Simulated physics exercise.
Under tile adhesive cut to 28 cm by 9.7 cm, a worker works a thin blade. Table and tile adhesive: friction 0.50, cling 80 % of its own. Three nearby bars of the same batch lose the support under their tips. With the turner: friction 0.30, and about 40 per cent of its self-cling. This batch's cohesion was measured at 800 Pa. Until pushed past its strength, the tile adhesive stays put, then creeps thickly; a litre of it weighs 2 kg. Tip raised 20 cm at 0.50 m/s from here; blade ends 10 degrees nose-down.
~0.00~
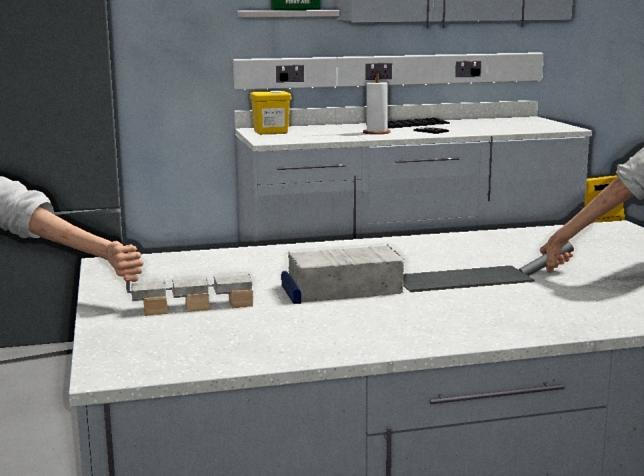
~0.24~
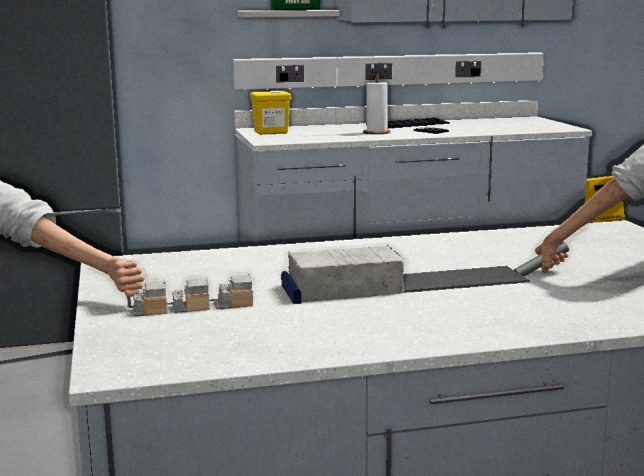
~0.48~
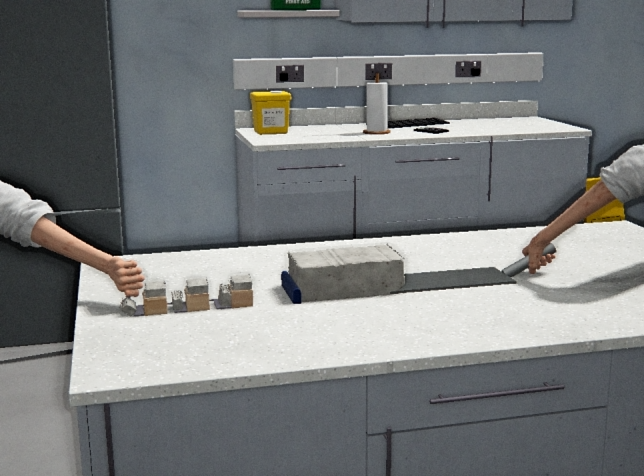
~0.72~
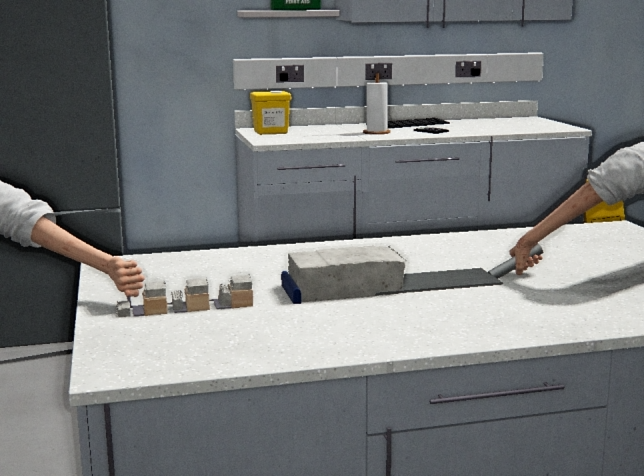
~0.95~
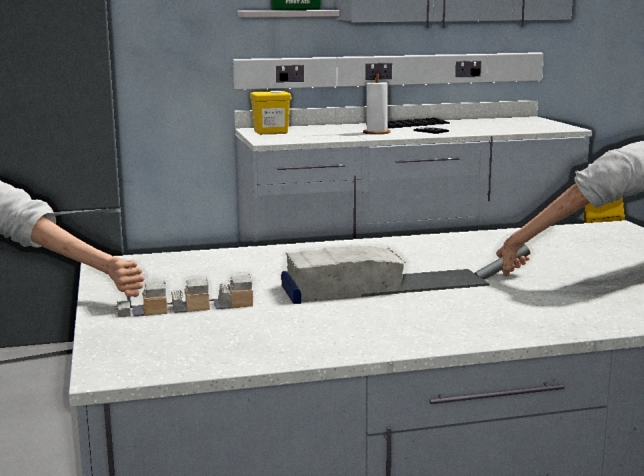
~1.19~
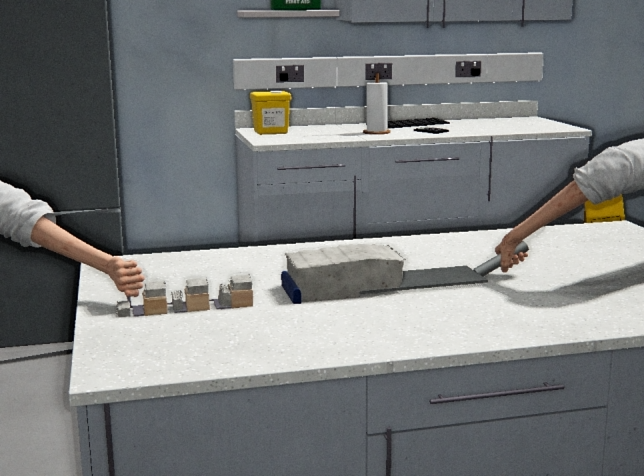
At the start, two hands rest at a white worktop, one beside three small grey bars on blocks, the other gripping a flat blade by a grey slab. The bars' ends sag sharply, then the right hand pushes the blade leftward under the slab, whose top turns slightly uneven.
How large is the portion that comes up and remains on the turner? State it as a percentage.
It comes to around 27 percent.
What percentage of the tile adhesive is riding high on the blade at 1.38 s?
About 25 %.
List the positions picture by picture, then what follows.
The first frame shows handle end of the blade at (534, 281), not yet moved; crest of the tile adhesive at (359, 263); drop of the bar ends 0, 0, 0 (left to right).
The second frame shows handle end of the blade at (529, 282), moved 1.5 cm; crest of the tile adhesive at (359, 263); drop of the bar ends 3.8 cm, 4.4 cm, 4.5 cm (left to right).
The third frame shows handle end of the blade at (516, 283), moved 5.4 cm; crest of the tile adhesive at (398, 260); drop of the bar ends 4.3 cm, 4.4 cm, 4.5 cm (left to right).
The fourth frame shows handle end of the blade at (502, 284), moved 9.3 cm; crest of the tile adhesive at (377, 260); drop of the bar ends 4.3 cm, 4.4 cm, 4.5 cm (left to right).
The fifth frame shows handle end of the blade at (489, 285), moved 13 cm; crest of the tile adhesive at (363, 260); drop of the bar ends 4.3 cm, 4.4 cm, 4.5 cm (left to right).
The sixth frame shows handle end of the blade at (487, 282), moved 14 cm; crest of the tile adhesive at (373, 258); drop of the bar ends 4.3 cm, 4.4 cm, 4.5 cm (left to right).
After 1.38 s, the tip is 9.7 cm up.
After 1.61 s, the tip is 20 cm up and 44 % is riding high on the blade.
After 1.83 s, the tip is 20 cm up and 43 % is riding high on the blade.
After 2.05 s, the tip is 20 cm up and 34 % is riding high on the blade.
After 2.50 s, the tip is 20 cm up and 27 % is riding high on the blade.
